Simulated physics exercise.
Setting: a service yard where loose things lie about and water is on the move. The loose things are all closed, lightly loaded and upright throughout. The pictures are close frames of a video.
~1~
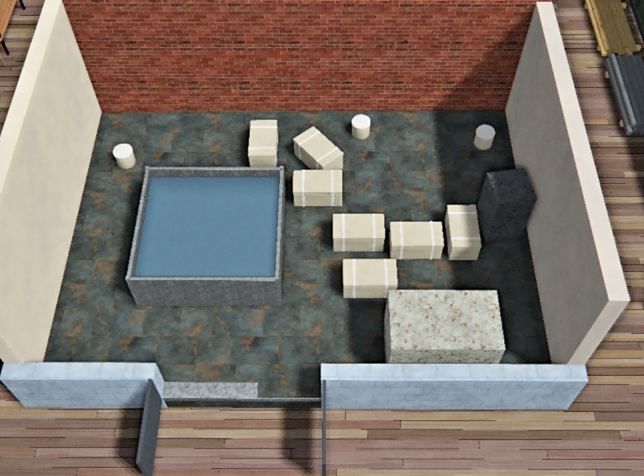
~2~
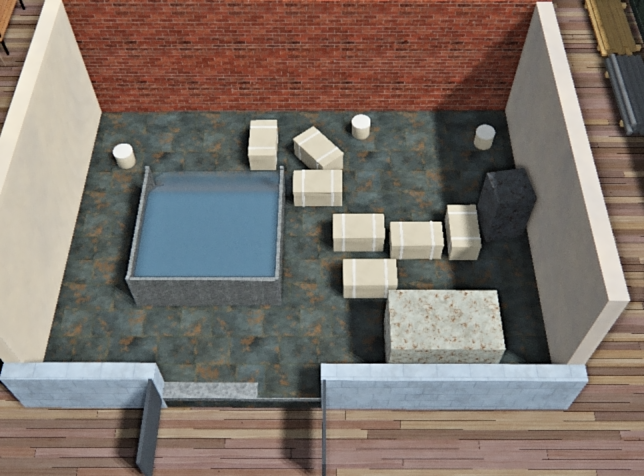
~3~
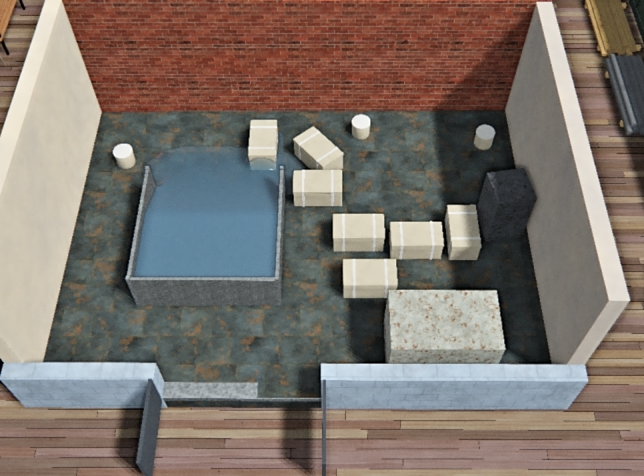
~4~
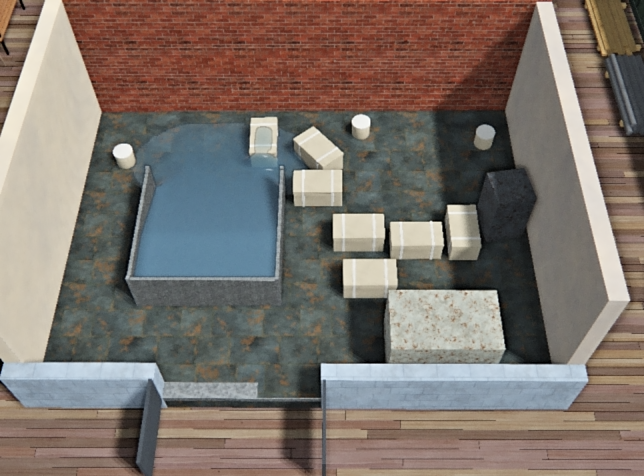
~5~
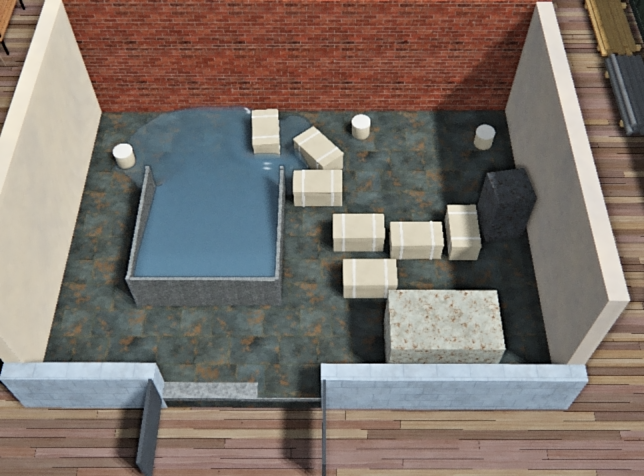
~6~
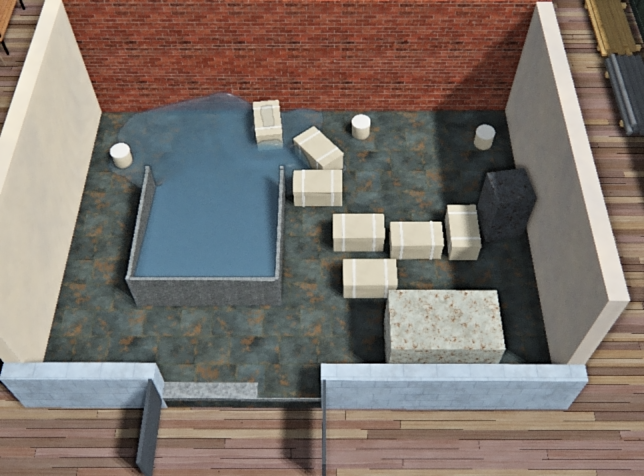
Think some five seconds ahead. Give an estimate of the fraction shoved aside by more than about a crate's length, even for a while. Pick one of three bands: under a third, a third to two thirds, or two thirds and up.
A third to two thirds.
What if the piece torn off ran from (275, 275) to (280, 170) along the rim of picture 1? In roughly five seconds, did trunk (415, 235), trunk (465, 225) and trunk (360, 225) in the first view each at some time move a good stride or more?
Taking them in order, covered the distance, covered the distance, covered the distance.
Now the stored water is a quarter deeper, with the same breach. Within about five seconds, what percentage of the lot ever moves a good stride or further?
Roughly 50 per cent of them.
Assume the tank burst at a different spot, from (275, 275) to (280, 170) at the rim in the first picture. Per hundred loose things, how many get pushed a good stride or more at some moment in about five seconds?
Estimate: Some 60 per cent.
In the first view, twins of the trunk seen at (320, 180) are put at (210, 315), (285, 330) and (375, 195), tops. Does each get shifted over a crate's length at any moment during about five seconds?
Taking them one at a time: Remains close, then remains close, then remains close.
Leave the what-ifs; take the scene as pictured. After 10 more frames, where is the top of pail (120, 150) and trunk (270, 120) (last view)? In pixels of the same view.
About (117, 197), then about (328, 111).
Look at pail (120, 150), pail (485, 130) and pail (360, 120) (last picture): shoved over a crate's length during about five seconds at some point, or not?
As listed: Travels that far, travels that far and travels that far.
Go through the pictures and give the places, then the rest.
In the first picture, a trunk at (263, 138), on the bottom; a pail at (123, 151), on the bottom; 0 of 10 have shifted.
In the second picture, a trunk at (263, 138), on the bottom; a pail at (123, 151) rests on the ground; 0 of 10 have shifted.
In the third picture, a trunk at (263, 138) rests on the ground; a pail at (123, 151), on the bottom; 0 of 10 have shifted.
In the fourth picture, a trunk at (264, 135), on the bottom, close to its start; a pail at (123, 151), on the bottom; 1 of 10 have shifted.
In the fifth picture, a trunk at (266, 127) rests on the ground, close to its start; a pail at (123, 151) rests on the ground; 1 of 10 have shifted.
In the sixth picture, a trunk at (268, 118) rests on the ground, a stride from its start; a pail at (120, 150), on the bottom, close to its start; 2 of 10 have shifted.
A moment on, 1 of 10 are well off their spots; 0 afloat.
Next, 4 of 10 are well off their spots; 2 afloat.
Later, 5 of 10 are well off their spots; 2 afloat.
In the end, 5 of 10 are well off their spots, and 5 have been at some point; 4 afloat.
